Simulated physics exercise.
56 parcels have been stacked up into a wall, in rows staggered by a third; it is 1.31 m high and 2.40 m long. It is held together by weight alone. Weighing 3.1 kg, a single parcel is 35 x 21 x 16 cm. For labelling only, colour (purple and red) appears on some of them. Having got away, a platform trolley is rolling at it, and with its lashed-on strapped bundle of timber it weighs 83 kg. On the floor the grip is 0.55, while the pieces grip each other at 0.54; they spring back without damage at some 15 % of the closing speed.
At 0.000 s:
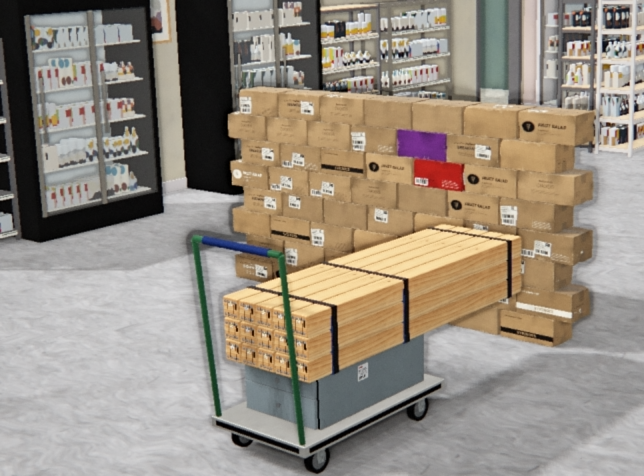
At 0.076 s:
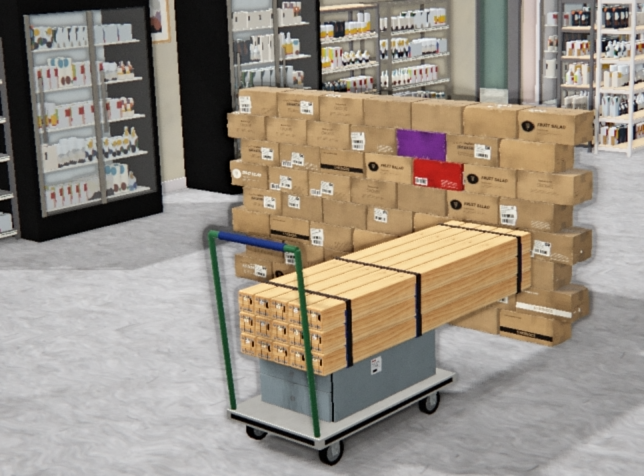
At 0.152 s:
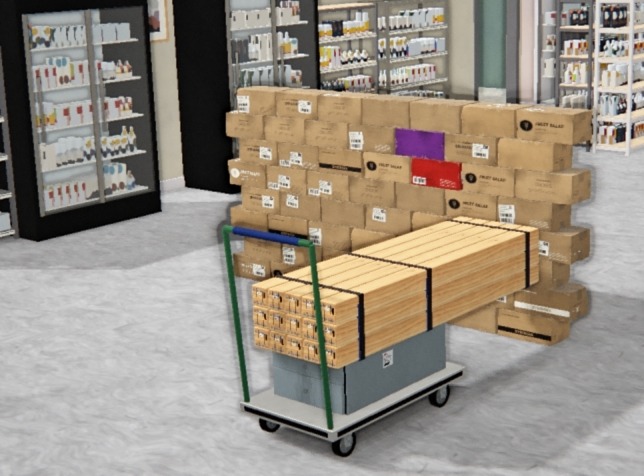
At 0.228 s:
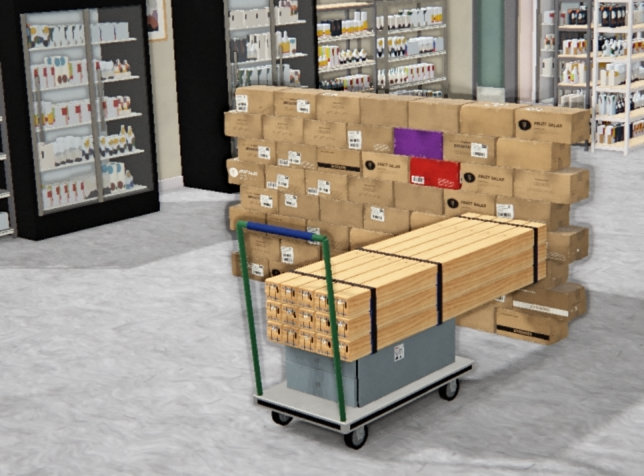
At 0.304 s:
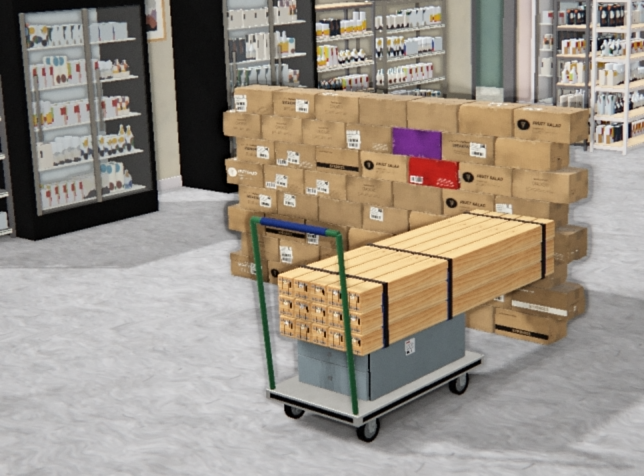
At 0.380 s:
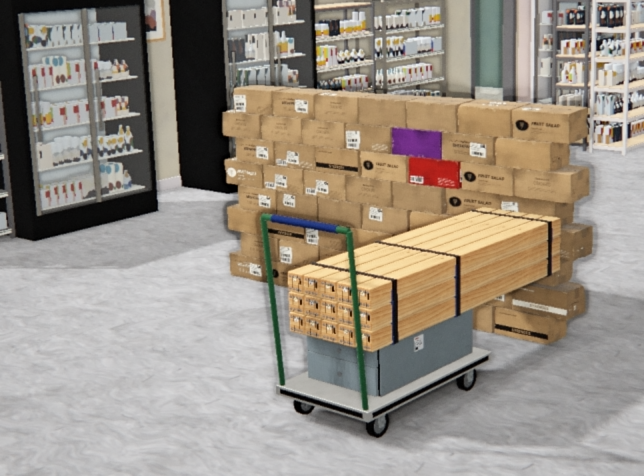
Platform trolley loaded with strapped timber and a grey box rolling up to a stacked parcel wall, nudging into its right side.
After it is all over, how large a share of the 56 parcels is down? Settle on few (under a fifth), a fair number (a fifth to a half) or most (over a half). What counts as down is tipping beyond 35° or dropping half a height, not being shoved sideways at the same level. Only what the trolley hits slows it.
Verdict: A fair number.
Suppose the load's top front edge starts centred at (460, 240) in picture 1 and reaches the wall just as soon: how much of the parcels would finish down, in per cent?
I'd say some 40 per cent end up down.
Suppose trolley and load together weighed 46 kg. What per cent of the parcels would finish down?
Roughly 0 per cent would finish down.
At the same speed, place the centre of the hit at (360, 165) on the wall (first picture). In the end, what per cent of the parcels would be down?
Changed setup: 20 per cent.
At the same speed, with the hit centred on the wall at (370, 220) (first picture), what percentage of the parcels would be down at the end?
In that case, around 0 percent.
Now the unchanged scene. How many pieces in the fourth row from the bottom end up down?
That row ends with 3 down.
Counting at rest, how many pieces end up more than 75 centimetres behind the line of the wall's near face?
Around 14 of them.
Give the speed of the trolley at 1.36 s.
Speed: Close to 0.0 m/s.
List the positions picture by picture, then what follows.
In the first frame (places mark the middle of the side facing us; the camera pans a little), load (516, 256) 39 cm short of the wall; purple parcel (421, 145); red parcel (437, 175); nothing disturbed.
The second frame shows load (526, 251) 30 cm short of the wall; purple parcel (420, 145).
The third frame shows load (534, 247) 20 cm short of the wall; purple parcel (419, 144).
The fourth frame shows load (542, 242) 10 cm short of the wall; purple parcel (417, 144).
The fifth frame shows load (550, 238) just touching; red parcel (432, 173).
The sixth frame shows load (556, 236) 6 cm into the wall's line; red parcel (433, 173); purple parcel (416, 144); steepest lean 3°, the parcel at (484, 122); 12 disturbed, none down.
After 0.86 s, load 18 cm past the wall's line, stopped; none of the 56 parcels down, 25 disturbed; red parcel leaning 11°; purple parcel leaning 11°.
After 1.36 s, load 18 cm past the wall's line, stopped; 22 of the 56 parcels down; purple parcel leaning 42°, 11 cm lower; red parcel leaning 42°, 9 cm lower.
After 1.76 s, load 18 cm past the wall's line, stopped; 22 of the 56 parcels down; purple parcel on its side; red parcel on its side.
At rest (2.7 s), load 18 cm past the wall's line, stopped; 22 of the 56 parcels down; purple parcel on its side; red parcel on its side. That is 39 per cent. As the last picture would show them, middles, purple parcel near (458, 246), red parcel near (486, 256).
